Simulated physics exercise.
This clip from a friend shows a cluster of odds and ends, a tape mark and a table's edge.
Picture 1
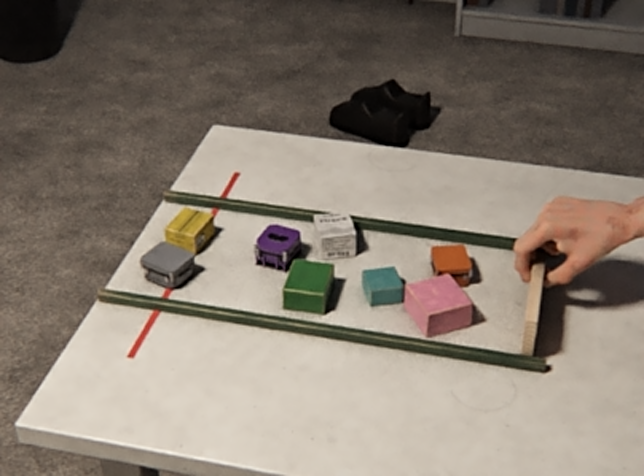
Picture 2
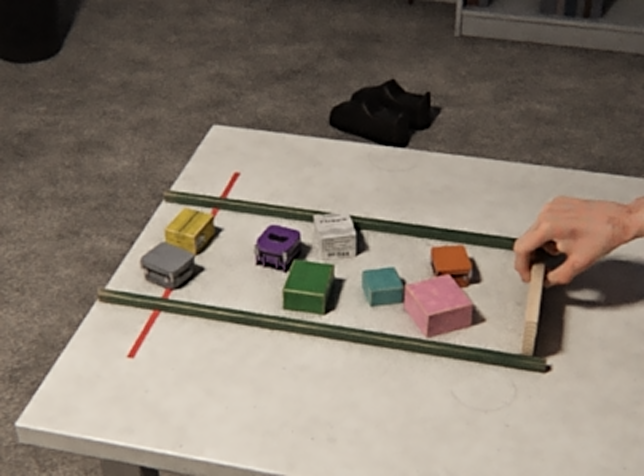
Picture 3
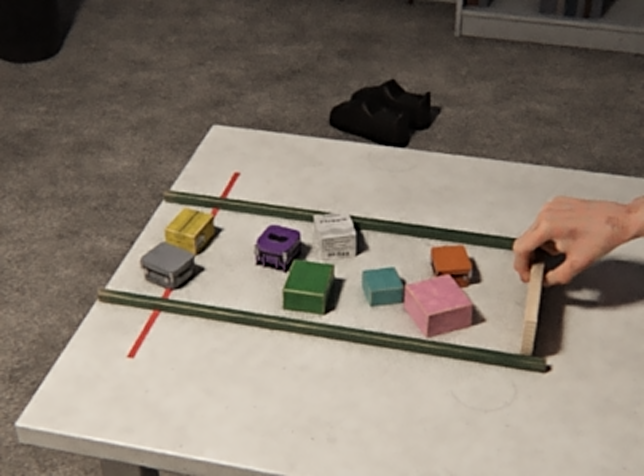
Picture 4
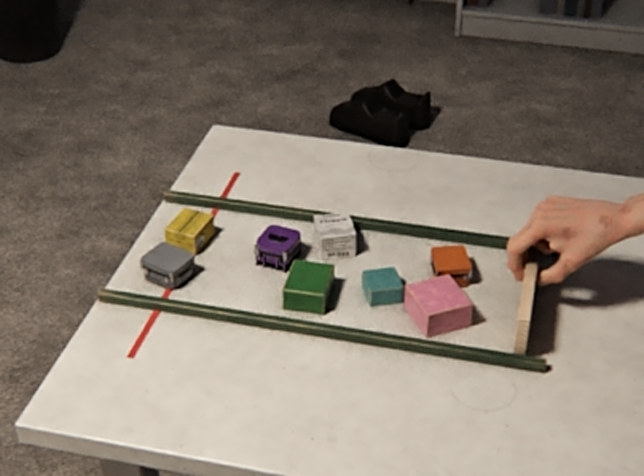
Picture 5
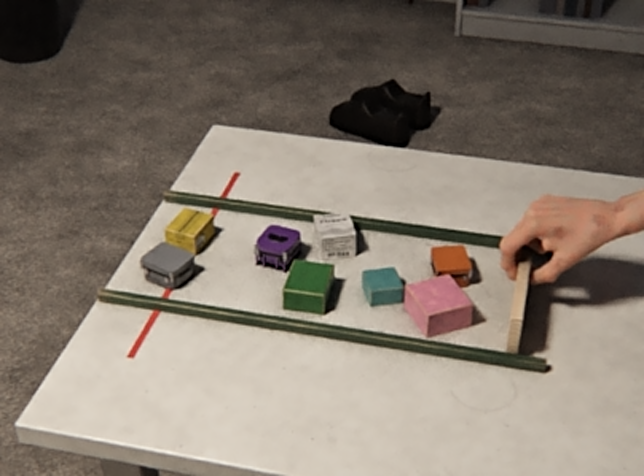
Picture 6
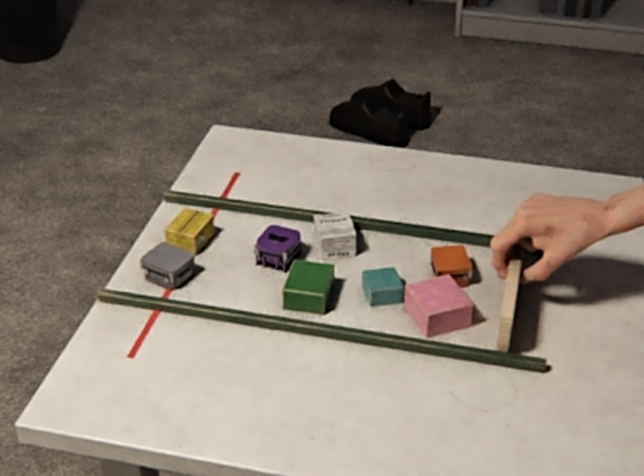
A hand holds a wooden board upright at the right end of two green rails on a pale table, at first keeping it nearly still. It then slides the board slowly a short way left, toward the orange and pink blocks, while all the scattered objects and the red tape stay put.
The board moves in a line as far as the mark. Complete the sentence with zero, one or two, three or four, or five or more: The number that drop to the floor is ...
The number that drop to the floor is three or four.
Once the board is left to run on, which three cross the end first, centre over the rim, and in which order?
Yellow box, grey case, purple case.
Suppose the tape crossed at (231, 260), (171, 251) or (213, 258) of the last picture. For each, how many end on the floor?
In order, 2, 6 and 2.
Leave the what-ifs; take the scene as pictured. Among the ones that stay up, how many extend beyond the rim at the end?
Answer: 2.
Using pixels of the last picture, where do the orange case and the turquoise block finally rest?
Close to (186, 226); the other close to (150, 230).
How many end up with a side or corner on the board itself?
Contact count: 2.
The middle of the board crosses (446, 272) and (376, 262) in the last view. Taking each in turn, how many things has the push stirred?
Tally at point one: 3; at point two: 5.
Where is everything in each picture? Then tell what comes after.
The first frame shows grey case (169, 267); yellow box (190, 231); purple case (278, 248); board (536, 285); tape (190, 254).
The second frame shows yellow box (190, 232); pink block (438, 305).
The third frame shows purple case (278, 248); orange case (450, 267).
The fourth frame shows grey case (169, 267); board (529, 284).
The fifth frame shows yellow box (190, 232); white box (335, 236).
The sixth frame shows grey case (169, 267); yellow box (190, 232); purple case (278, 248); board (513, 282); tape (190, 254).
Soon after, none off yet; grey case at rest near (169, 267); yellow box at rest near (190, 232); purple case at rest near (278, 248).
At rest, the number that fall off is three or four; fallen, green block, purple case, yellow box and grey case.
